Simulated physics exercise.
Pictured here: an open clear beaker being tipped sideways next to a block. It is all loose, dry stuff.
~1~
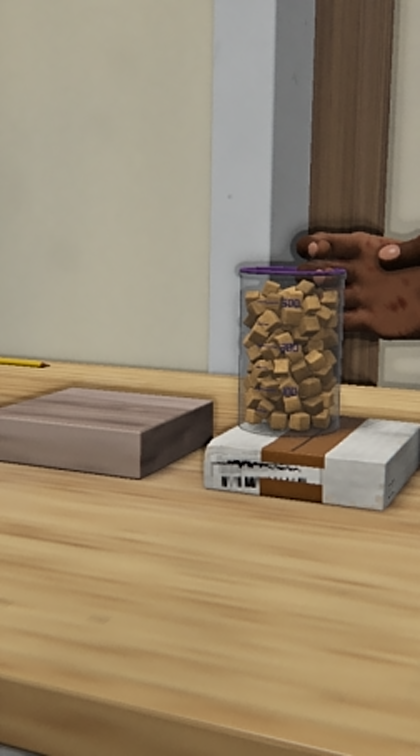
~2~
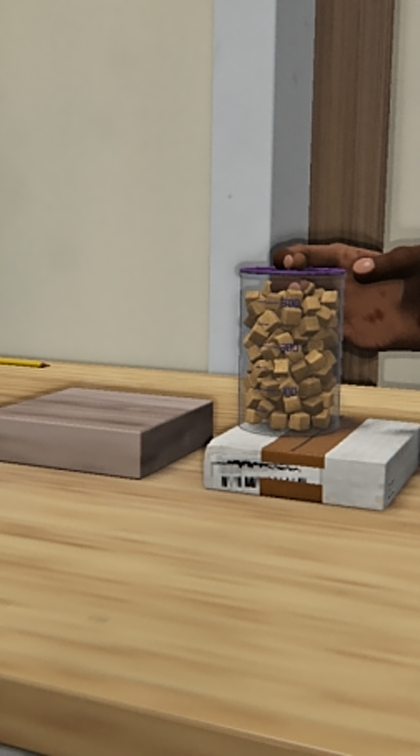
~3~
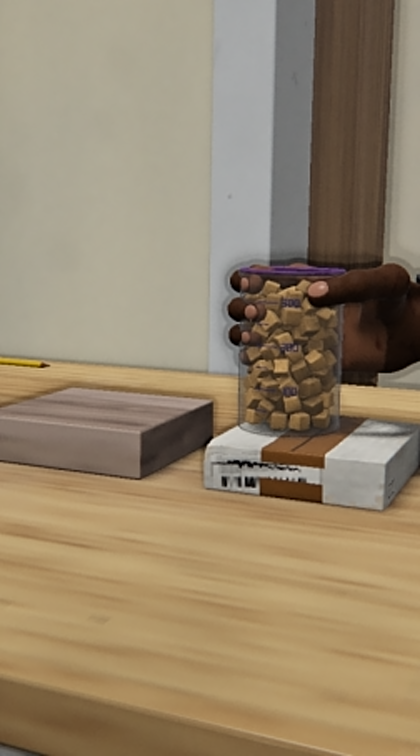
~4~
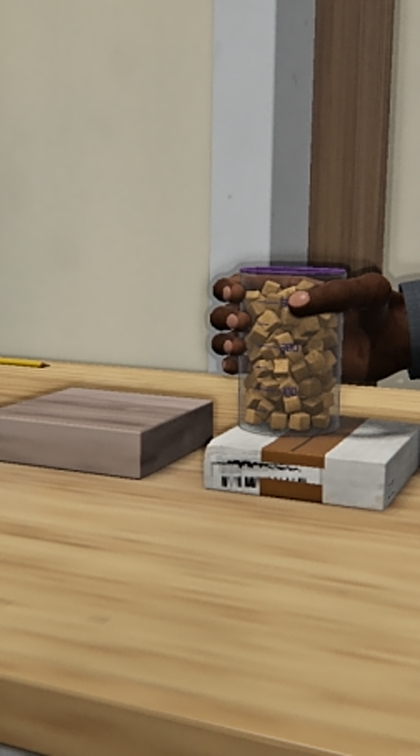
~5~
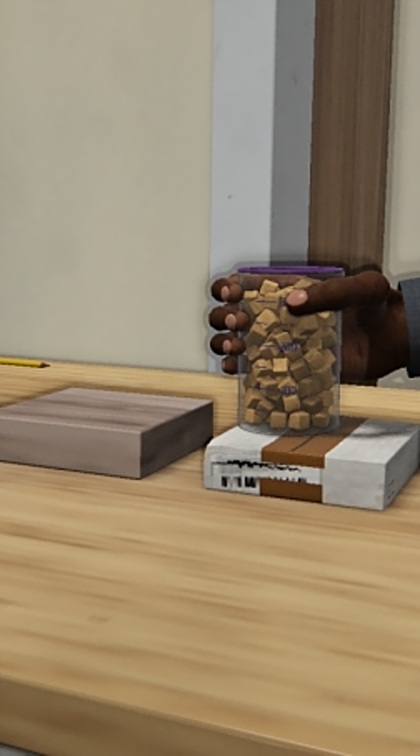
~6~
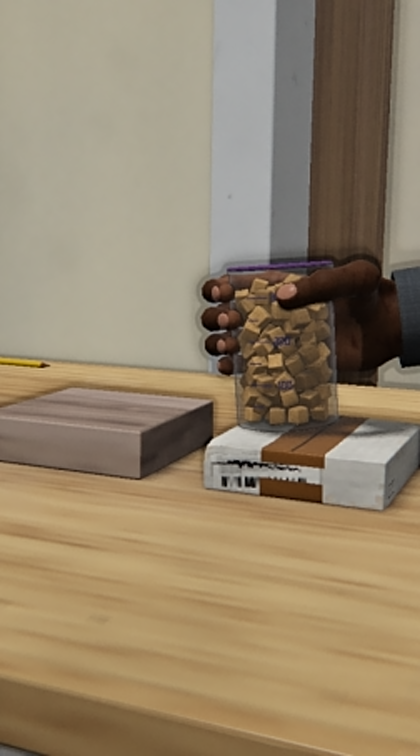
At a wooden tabletop, a hand reaches in from the right, grips a clear container of small cubes and tilts it slightly left.
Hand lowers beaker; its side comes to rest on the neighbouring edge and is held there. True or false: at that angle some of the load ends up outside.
True.
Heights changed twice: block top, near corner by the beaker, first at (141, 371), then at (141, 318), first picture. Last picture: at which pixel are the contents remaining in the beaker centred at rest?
Around (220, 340) in the first case, around (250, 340) in the second.
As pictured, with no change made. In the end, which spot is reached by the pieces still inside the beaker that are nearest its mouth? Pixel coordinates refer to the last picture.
About (113, 383).
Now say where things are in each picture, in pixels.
Beaker at (290, 349), nearly full of small wooden cubes; block at (103, 429), its top about level with the beaker's foot, in the first picture.
Beaker at (290, 349), upright; rim at (246, 270); top of the contents at (296, 312), in the second picture.
Beaker at (290, 349), upright; rim at (246, 270); block at (103, 429), in the third picture.
Beaker at (290, 349), upright; rim at (246, 270); top of the contents at (296, 312), in the fourth picture.
Beaker at (289, 348), upright; rim at (244, 270); block at (103, 429), in the fifth picture.
Beaker at (284, 344), leaning 5°; rim at (233, 270); block at (103, 429), its top about level with the beaker's foot, in the sixth picture.
Then, 0.67 s past the last view, the beaker leans 45°; everything is still inside.
Then, 1.26 s past the last view, the beaker leans 80°; a stray few of the small wooden cubes out of it.
Then, 1.76 s past the last view, the beaker rests on the block at 86°; a small part of the small wooden cubes out of it.
Finally, the beaker rests on the block at 86°; a small part of the small wooden cubes out of it.
